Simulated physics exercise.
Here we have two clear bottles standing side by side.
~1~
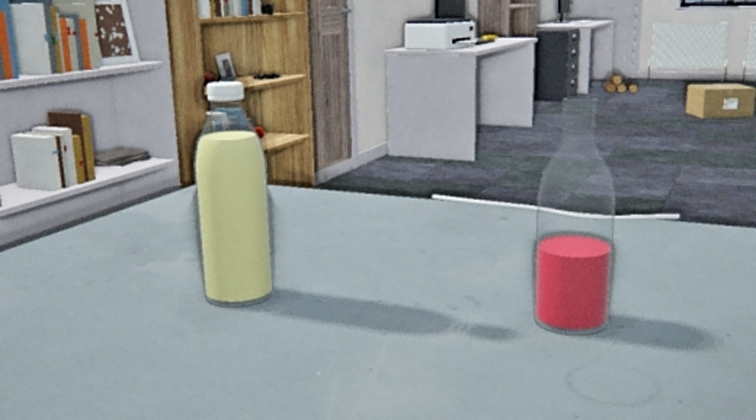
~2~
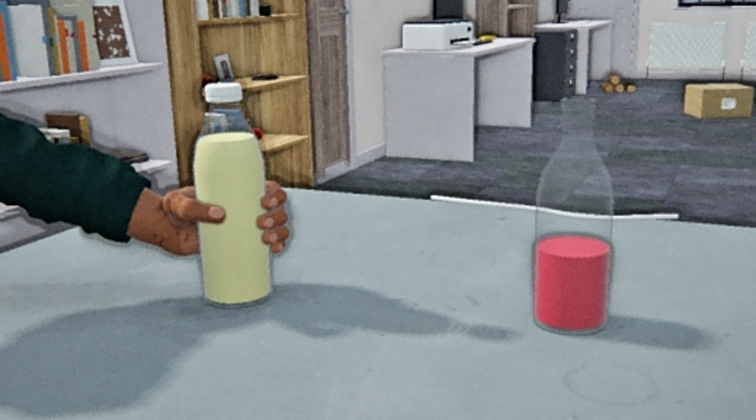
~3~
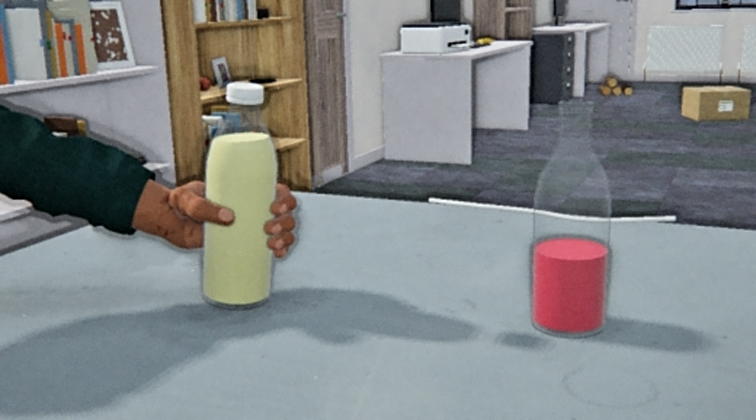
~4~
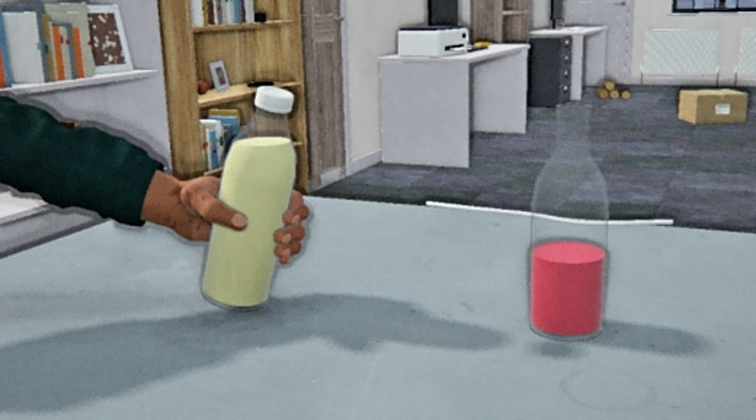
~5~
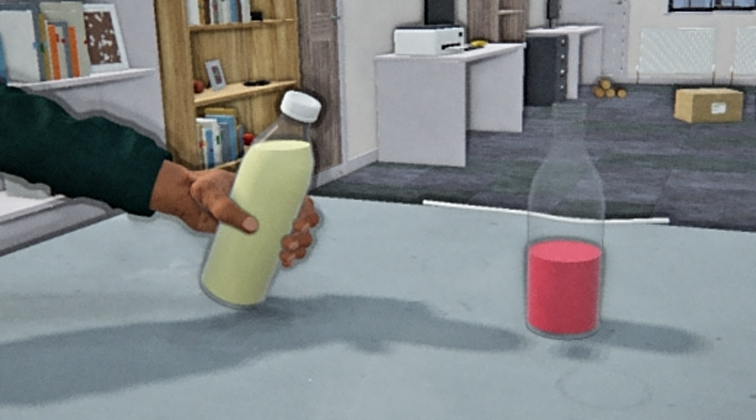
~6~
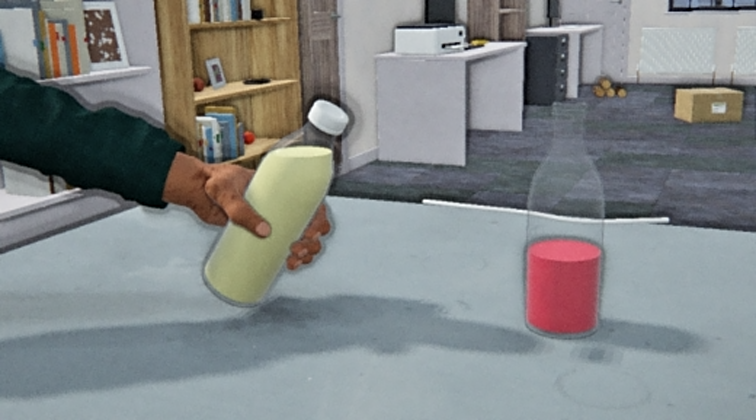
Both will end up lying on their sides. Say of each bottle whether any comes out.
The left bottle keeps it in; the right bottle leaks.
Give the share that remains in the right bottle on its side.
Close to 65 %.
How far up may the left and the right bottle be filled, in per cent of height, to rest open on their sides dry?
Near 24 and 22 in a hundred.
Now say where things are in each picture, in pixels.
The first picture shows both stand upright; left bottle (232, 192) about three quarters full, capped; right bottle (576, 211) about a third full, open.
The second picture shows a hand takes the left bottle; left bottle about three quarters full, surface at (227, 139); right bottle about a third full, surface at (573, 248).
In the third picture, the left bottle leans; left bottle (241, 194) about three quarters full; right bottle (572, 214) about a third full.
In the fourth picture, the left bottle leans; left bottle about three quarters full, surface at (265, 143); right bottle about a third full, surface at (568, 254).
In the fifth picture, the left bottle leans; left bottle (267, 198) tipped 25°; right bottle (566, 216) about a third full.
In the sixth picture, the left bottle leans; left bottle (281, 202) tipped 35°, capped; right bottle about a third full, surface at (564, 252), open.
Next, the left bottle is nearly down; left bottle, dry at the neck.
After that, the left bottle lies flat; left bottle, dry at the neck.
Finally, both lie flat; left bottle, dry at the neck; right bottle, some has come out.
